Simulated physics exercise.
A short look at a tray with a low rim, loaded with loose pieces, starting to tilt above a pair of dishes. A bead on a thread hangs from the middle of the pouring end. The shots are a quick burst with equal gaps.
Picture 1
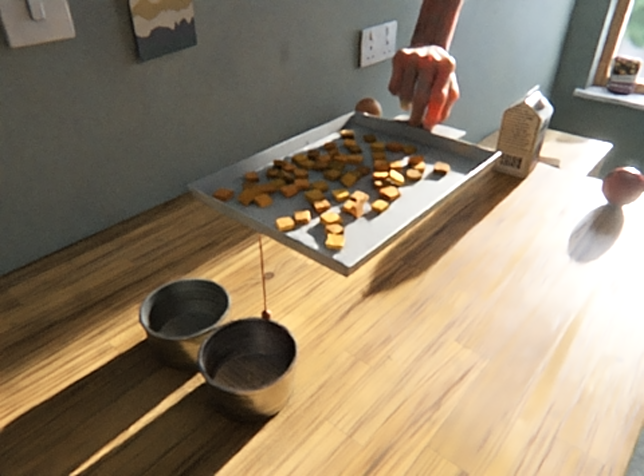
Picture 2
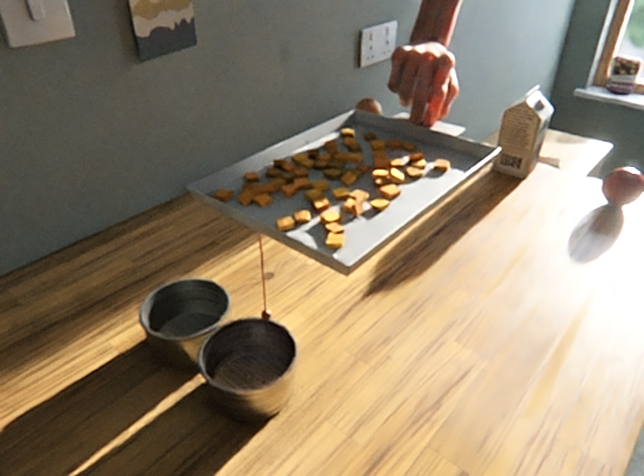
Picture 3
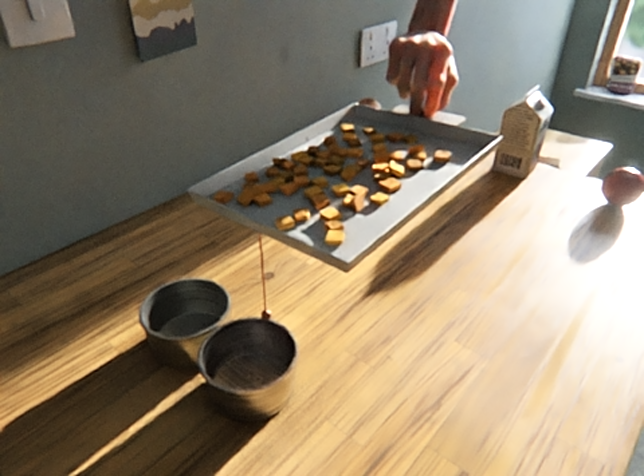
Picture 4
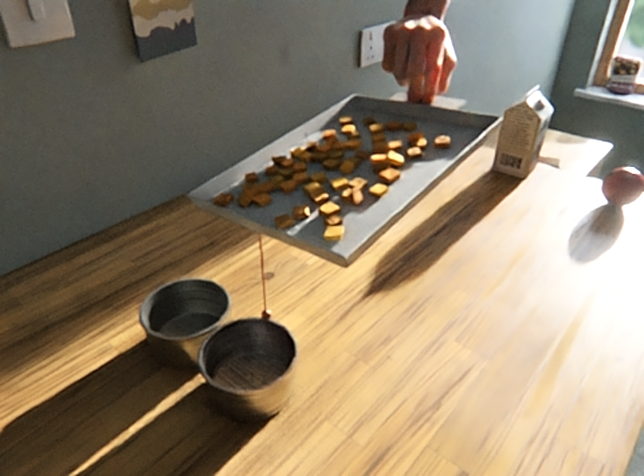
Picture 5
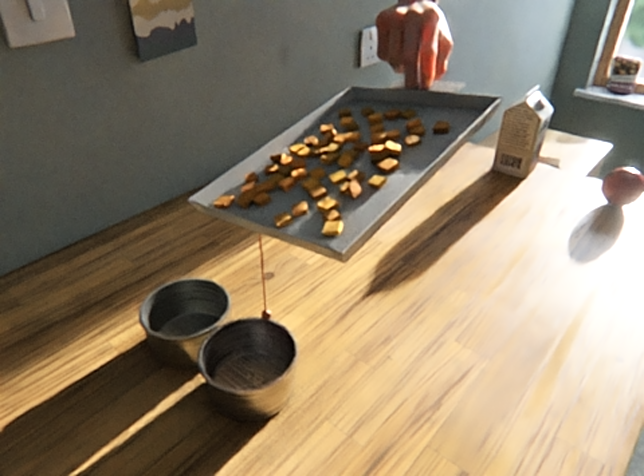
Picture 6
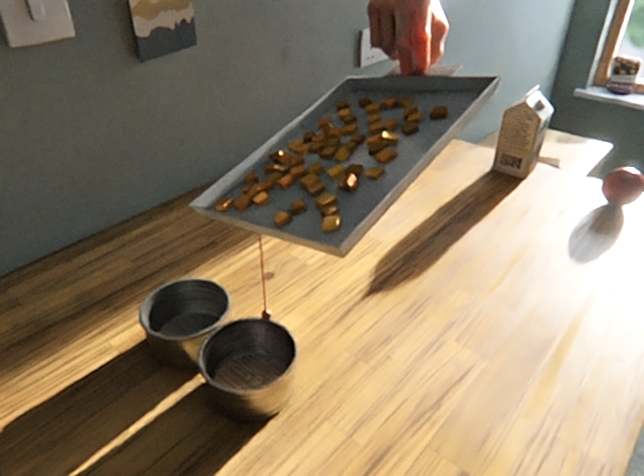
The footage shows a hand gripping the far end of a low-rimmed tray of small orange-brown pieces above two round metal dishes on a wooden counter, gradually raising that end so the tray slants more toward the near left.
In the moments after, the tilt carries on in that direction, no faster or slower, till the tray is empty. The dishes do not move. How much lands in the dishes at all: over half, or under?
In the dishes lies under half of it.
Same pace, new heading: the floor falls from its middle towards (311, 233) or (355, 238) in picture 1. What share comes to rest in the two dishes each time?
In turn 40 and 0 in a hundred.
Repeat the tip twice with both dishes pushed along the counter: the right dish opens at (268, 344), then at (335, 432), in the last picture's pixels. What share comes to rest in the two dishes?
About 60 and 0 per cent.
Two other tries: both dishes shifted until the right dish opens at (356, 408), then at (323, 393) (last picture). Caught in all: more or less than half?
The first try: Under half. The second: The smaller part.
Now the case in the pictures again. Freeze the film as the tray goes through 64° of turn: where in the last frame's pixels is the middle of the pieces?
Roughly at (246, 183).
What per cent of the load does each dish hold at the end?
The left dish has 20 per cent, the right dish has 0.
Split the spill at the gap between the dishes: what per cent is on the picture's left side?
Roughly 30 in a hundred.
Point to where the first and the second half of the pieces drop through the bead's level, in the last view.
The first part at (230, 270); the rest at (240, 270).
Soon after the last picture, tray tipped steeply; nearly all on the tray; a small part in the air.
A little later, tray tipped past a quarter turn; a small part on the tray; a small part in the left dish; about half outside both; about a third in the air.
Later still, tray tipped past a quarter turn; a stray few in the right dish; about a quarter in the left dish; most outside both.
At rest, tray tipped past a quarter turn; a stray few in the right dish; about a quarter in the left dish; most outside both.
